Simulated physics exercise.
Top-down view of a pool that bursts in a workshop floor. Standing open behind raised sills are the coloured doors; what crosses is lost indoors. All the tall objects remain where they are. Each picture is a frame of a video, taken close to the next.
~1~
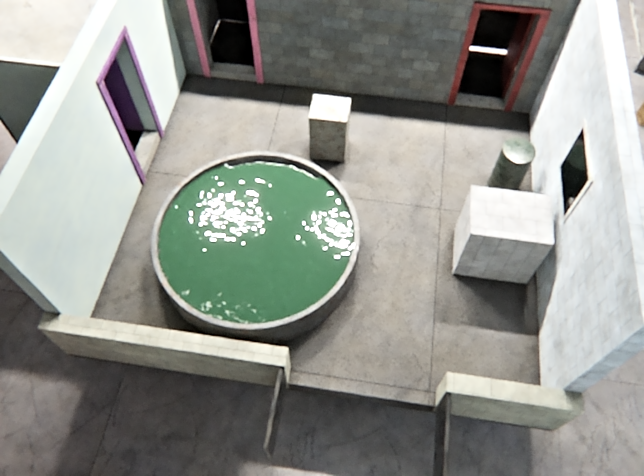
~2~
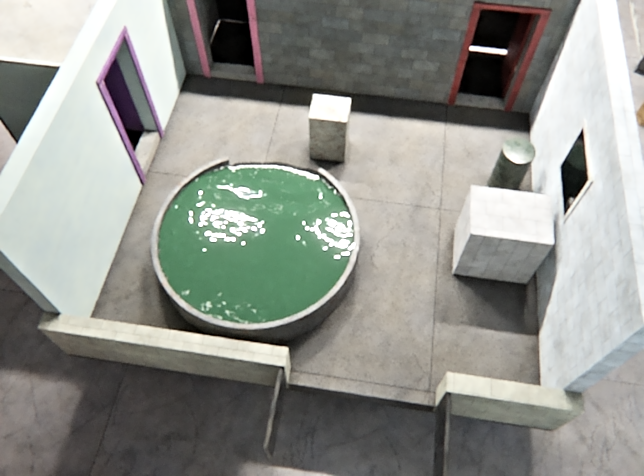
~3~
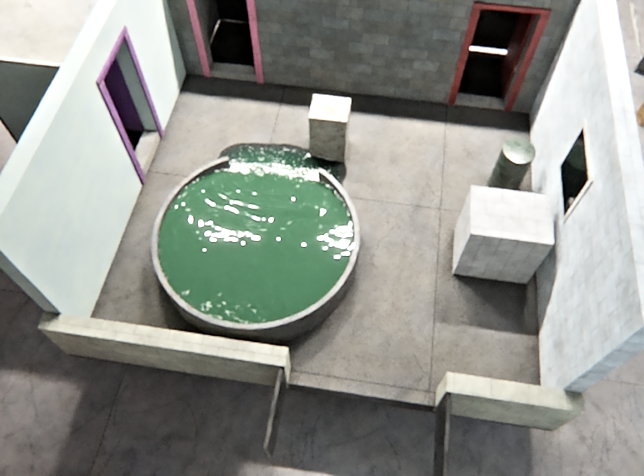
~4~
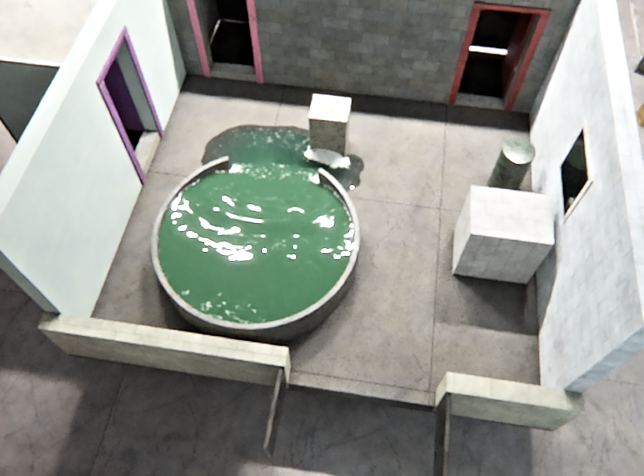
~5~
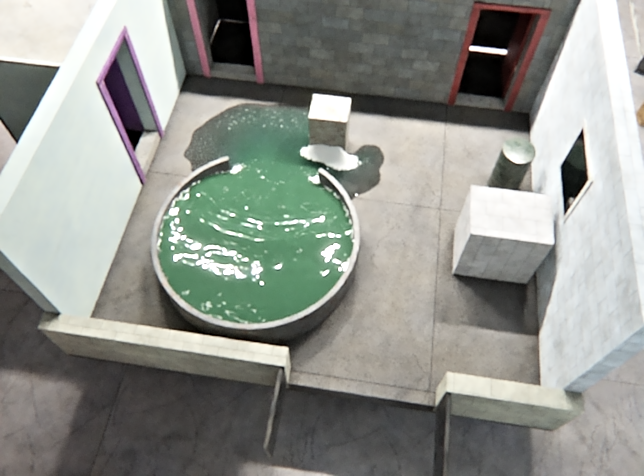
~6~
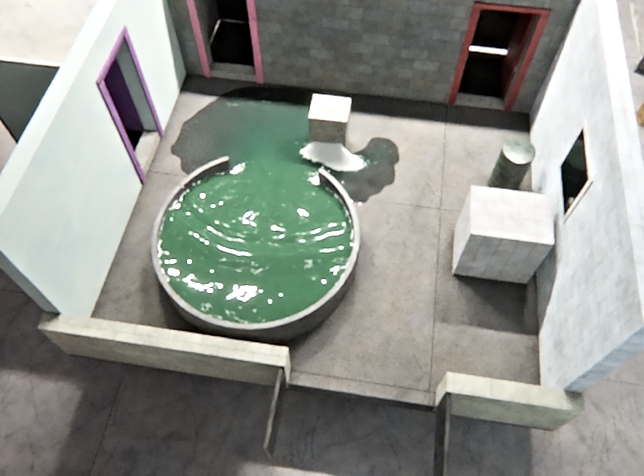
Round pool of green water bursting open on its far side, water pouring out around a pale block and spreading across the grey floor.
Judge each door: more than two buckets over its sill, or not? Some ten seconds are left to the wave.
As I see it, the pink door is going to be over the line; the red door is going to be over the line; the purple door is going to be at or under the line.
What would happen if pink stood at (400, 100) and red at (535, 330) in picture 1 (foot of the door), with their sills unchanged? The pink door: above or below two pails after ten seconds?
My reading: Pink door lets less in.
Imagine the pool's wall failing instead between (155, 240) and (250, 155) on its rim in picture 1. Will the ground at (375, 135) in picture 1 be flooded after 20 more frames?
That spot ends up swamped.
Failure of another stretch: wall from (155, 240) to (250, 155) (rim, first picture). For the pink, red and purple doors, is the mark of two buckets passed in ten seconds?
One by one: Pink door ends up above; red door ends up above; purple door ends up above.
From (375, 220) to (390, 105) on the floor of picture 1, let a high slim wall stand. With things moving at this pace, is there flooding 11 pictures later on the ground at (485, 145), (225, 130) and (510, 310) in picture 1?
Reading the points as listed, I get left untouched, then deluged, then left untouched.
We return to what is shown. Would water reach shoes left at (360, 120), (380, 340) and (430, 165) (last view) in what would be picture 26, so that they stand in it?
First spot inundated, second not wet, third inundated.
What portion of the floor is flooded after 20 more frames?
That works out to some 70 in a hundred.
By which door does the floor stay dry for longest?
It's the one in red.
A moment on, water covers 35 % of the floor; the pink door wet at the sill, nothing in, the red door not reached, the purple door wet at the sill, nothing in.
Next, water covers 50 % of the floor; the pink door over two buckets in, the red door not reached, the purple door wet at the sill, nothing in.
Then, water covers 70 % of the floor; the pink door far over two buckets in, the red door wet at the sill, nothing in, the purple door wet at the sill, nothing in.
Later, water covers 90 % of the floor; the pink door far over two buckets in, the red door over two buckets in, the purple door wet at the sill, nothing in.
In the end, water covers 100 % of the floor; the pink door far over two buckets in, the red door far over two buckets in, the purple door wet at the sill, nothing in.
